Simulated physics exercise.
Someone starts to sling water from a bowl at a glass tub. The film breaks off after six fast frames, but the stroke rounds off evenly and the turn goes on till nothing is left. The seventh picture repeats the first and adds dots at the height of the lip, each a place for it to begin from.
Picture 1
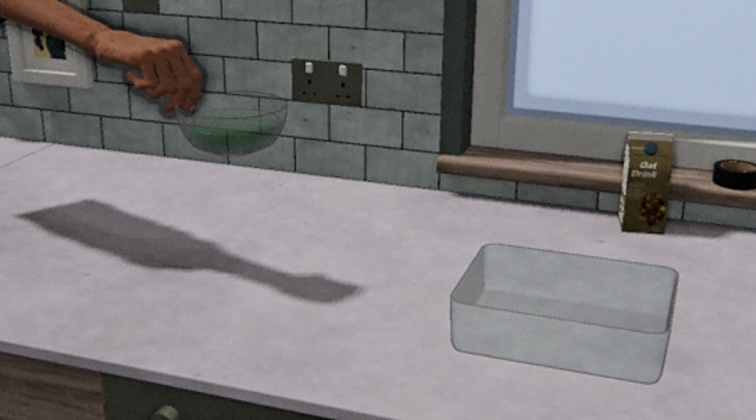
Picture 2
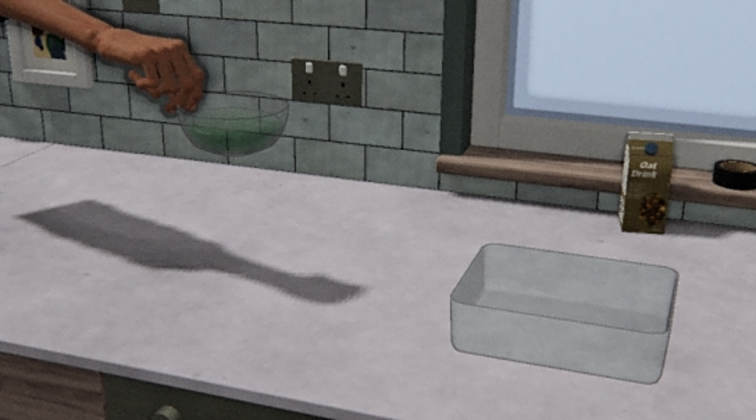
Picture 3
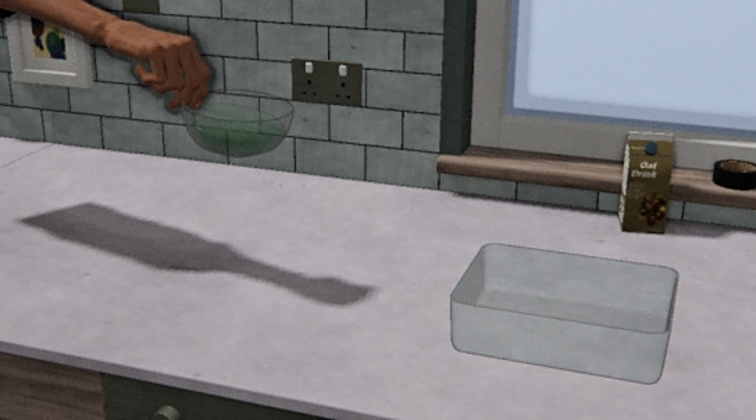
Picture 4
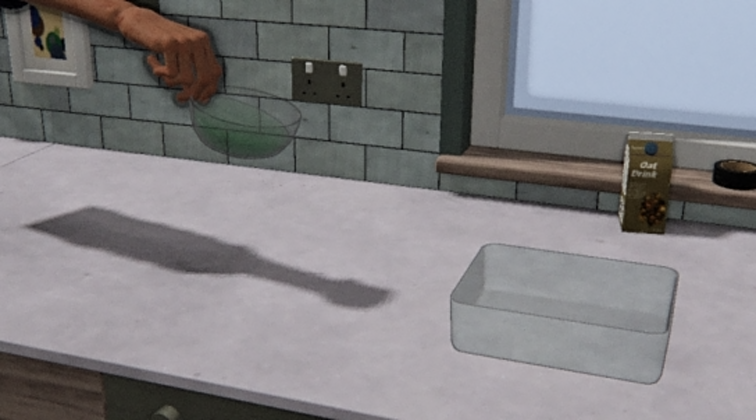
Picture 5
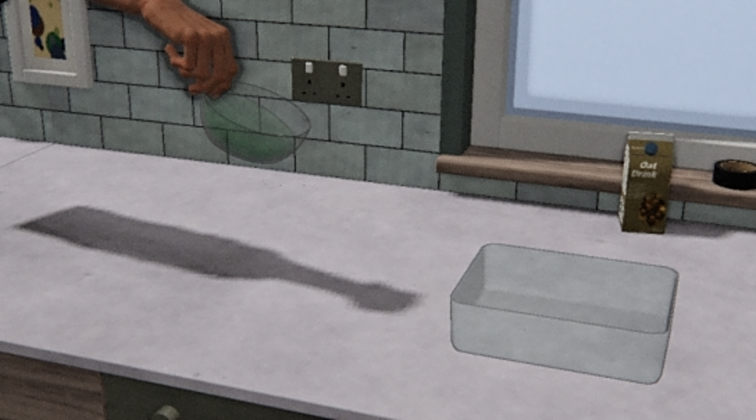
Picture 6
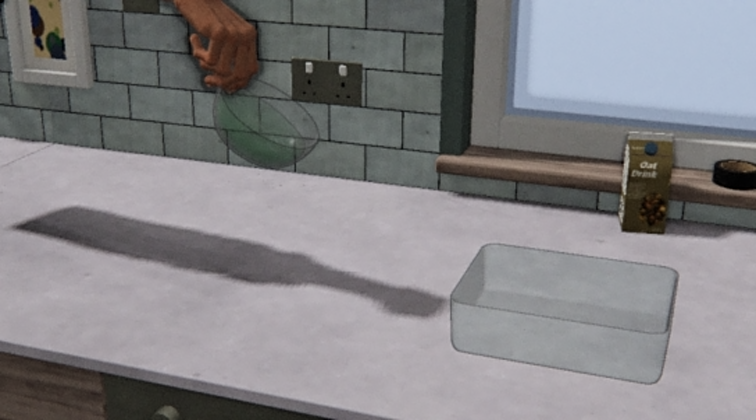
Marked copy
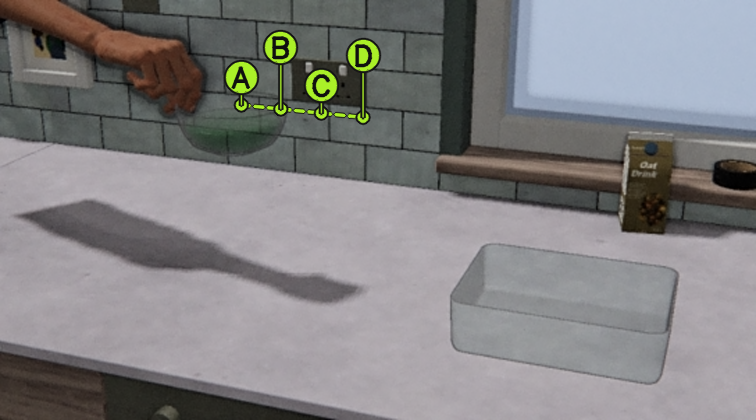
A hand holding a clear bowl of greenish liquid above a kitchen counter, moving slightly right and gradually tilting it rightward.
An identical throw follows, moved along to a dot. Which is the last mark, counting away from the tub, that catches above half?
Go for C.
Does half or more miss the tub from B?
Yes, it does.
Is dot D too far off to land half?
No, that is safe.
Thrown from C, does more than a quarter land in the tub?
Yes, clearly.
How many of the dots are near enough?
Two of them.
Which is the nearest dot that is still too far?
Here it is dot B.
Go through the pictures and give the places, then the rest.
Upright, lip at (280, 109); tub from (451, 346) to (661, 383); nothing has left yet.
Upright, lip at (282, 110); nothing has left yet.
Tipped about 5°, lip at (287, 114); nothing has left yet.
Tipped about 12°, lip at (295, 122); nothing has left yet.
Tipped about 22°, lip at (304, 132); nothing has left yet.
Tipped about 33°, lip at (313, 144); nothing has left yet.
On the marked copy, A at (241, 105); B at (280, 109); C at (321, 113); D at (363, 117).
Choosing A, about 0 % lands in the tub, 100 % falls short.
Choosing B, about 5 % lands in the tub, 90 % falls short and 6 % goes beside or beyond.
Choosing C, about 76 % lands in the tub, 10 % falls short and 14 % goes beside or beyond.
Choosing D, about 70 % lands in the tub, 5 % falls short and 25 % goes beside or beyond.
